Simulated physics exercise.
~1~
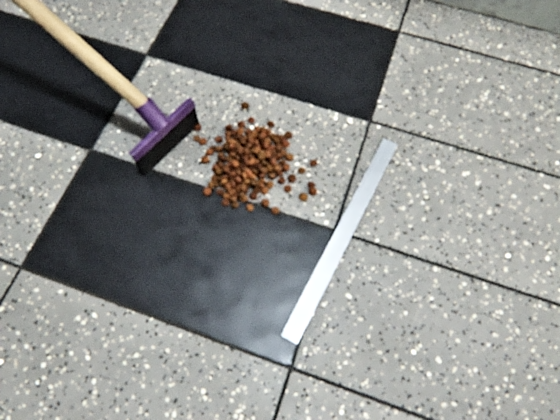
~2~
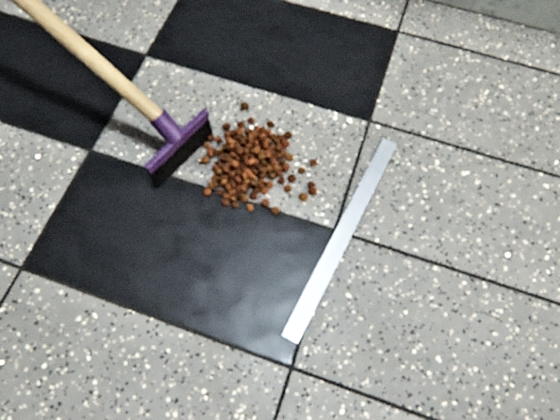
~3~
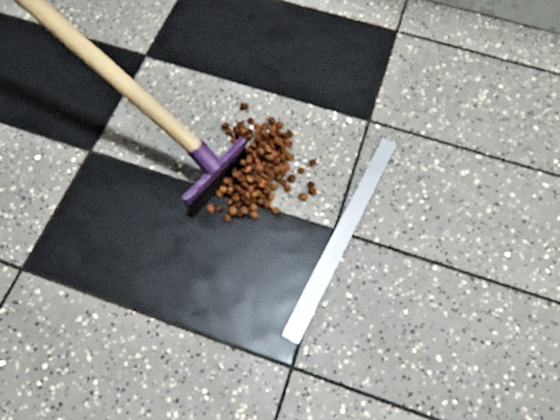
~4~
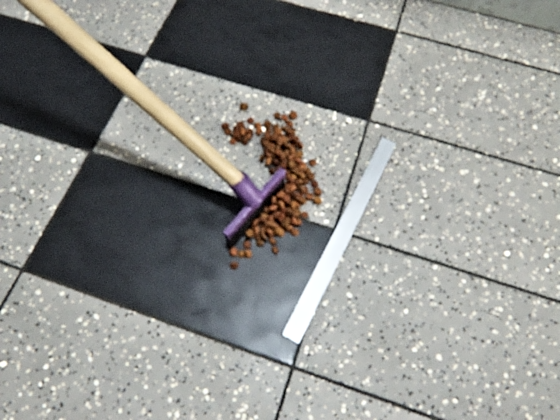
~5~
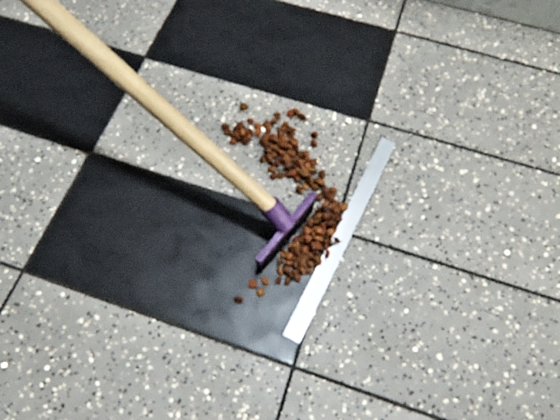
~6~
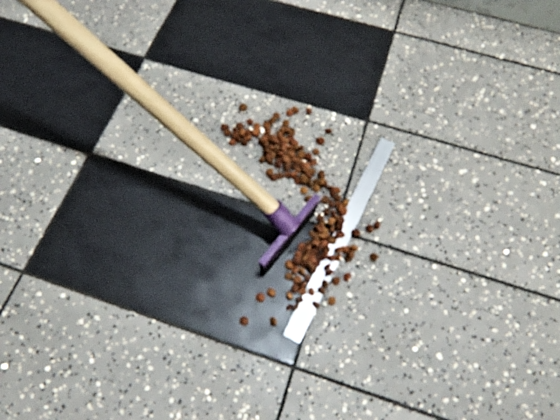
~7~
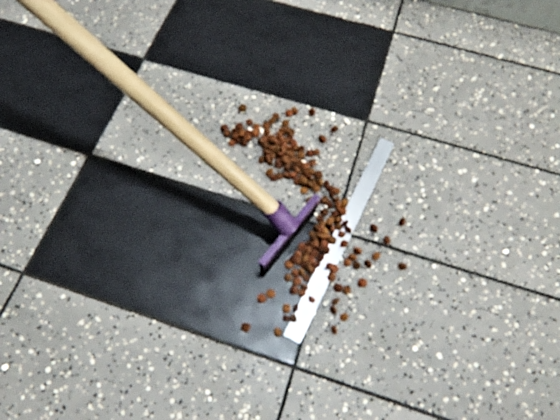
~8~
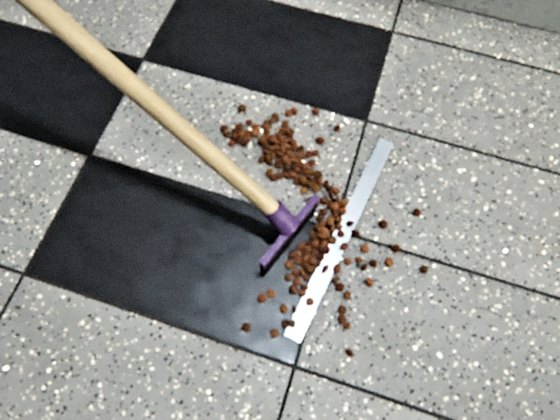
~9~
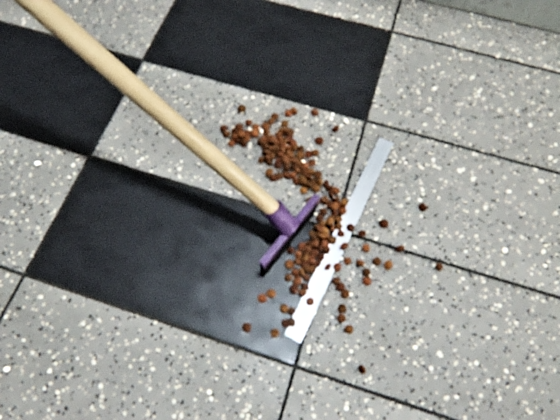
At first, a purple squeegee on a pale wooden handle rests on a tiled floor of speckled grey and black, just left of a heap of brown kibble. The blade slides down and to the right, meeting the heap and pushing its lower part across a black tile. Some pieces stay behind in a loose trail above the blade. The squeegee then stops short of a flat silver strip, while the pushed kibble spills onto and over it. A few bits scatter across the grey tiles beyond, and finally most pieces lie between the blade and strip or in the trail.
